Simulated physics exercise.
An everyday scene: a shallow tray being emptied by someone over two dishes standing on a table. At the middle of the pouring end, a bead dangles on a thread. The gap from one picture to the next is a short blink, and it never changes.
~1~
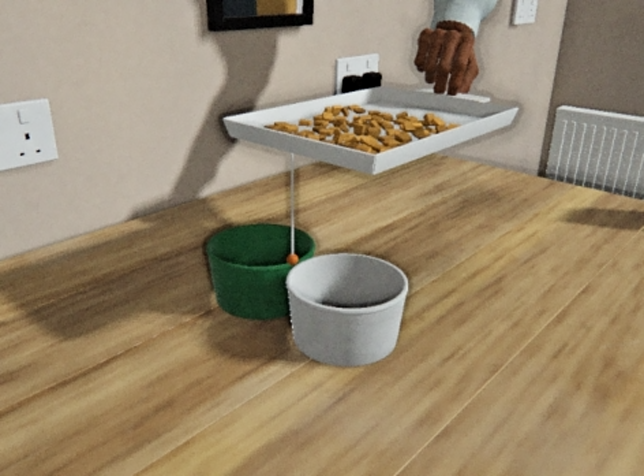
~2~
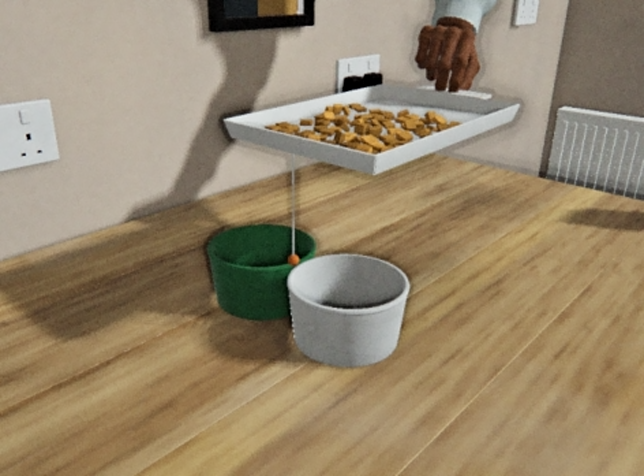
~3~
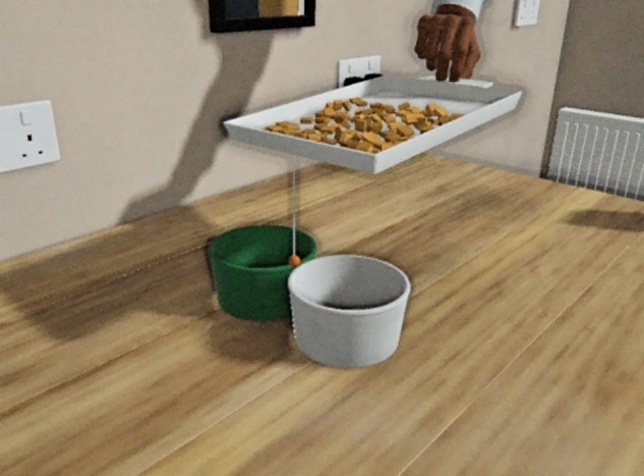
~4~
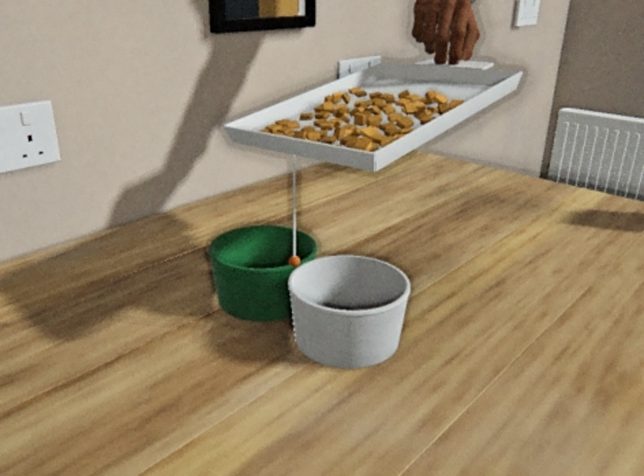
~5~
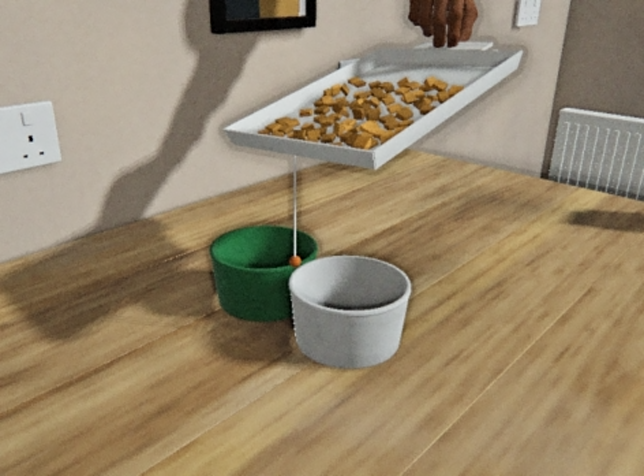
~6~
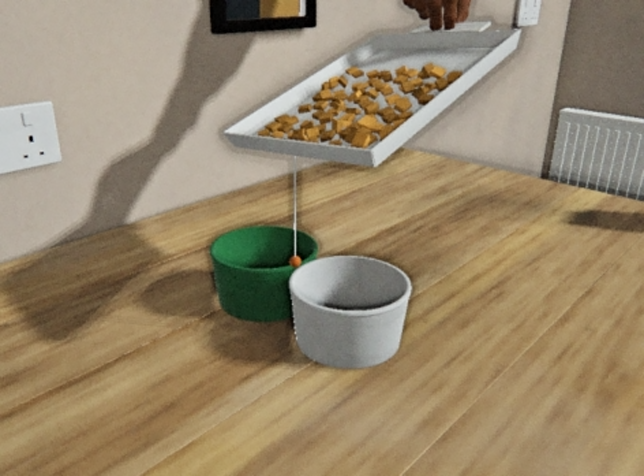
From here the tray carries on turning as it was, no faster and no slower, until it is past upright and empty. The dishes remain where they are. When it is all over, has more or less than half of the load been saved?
I expect the catch to be short of a majority.
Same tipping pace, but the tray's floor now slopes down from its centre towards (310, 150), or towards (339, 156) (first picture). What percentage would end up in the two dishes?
10 per cent, then 20 per cent.
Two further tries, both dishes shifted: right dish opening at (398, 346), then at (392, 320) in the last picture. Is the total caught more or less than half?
Taking the places in turn, it's shy of half and then shy of half.
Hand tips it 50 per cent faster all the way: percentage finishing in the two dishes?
About 30 %.
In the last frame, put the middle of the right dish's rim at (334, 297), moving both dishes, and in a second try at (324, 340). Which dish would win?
The dish at left, then the dish at left.
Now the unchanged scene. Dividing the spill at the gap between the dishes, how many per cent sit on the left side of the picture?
Near 100 in a hundred.
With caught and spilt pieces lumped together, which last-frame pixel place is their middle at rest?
Close to (219, 332).
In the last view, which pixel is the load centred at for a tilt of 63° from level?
The load is centred around (291, 109).
Soon, tray tipped steeply; all on the tray.
A while on, tray tipped past a quarter turn; a small part on the tray; a small part in the left dish; about a quarter outside both; about half in the air.
Towards the end, tray tipped past a quarter turn; about a quarter in the left dish; most outside both.
Finally, tray tipped past a quarter turn; none in the right dish; about a quarter in the left dish; most outside both.
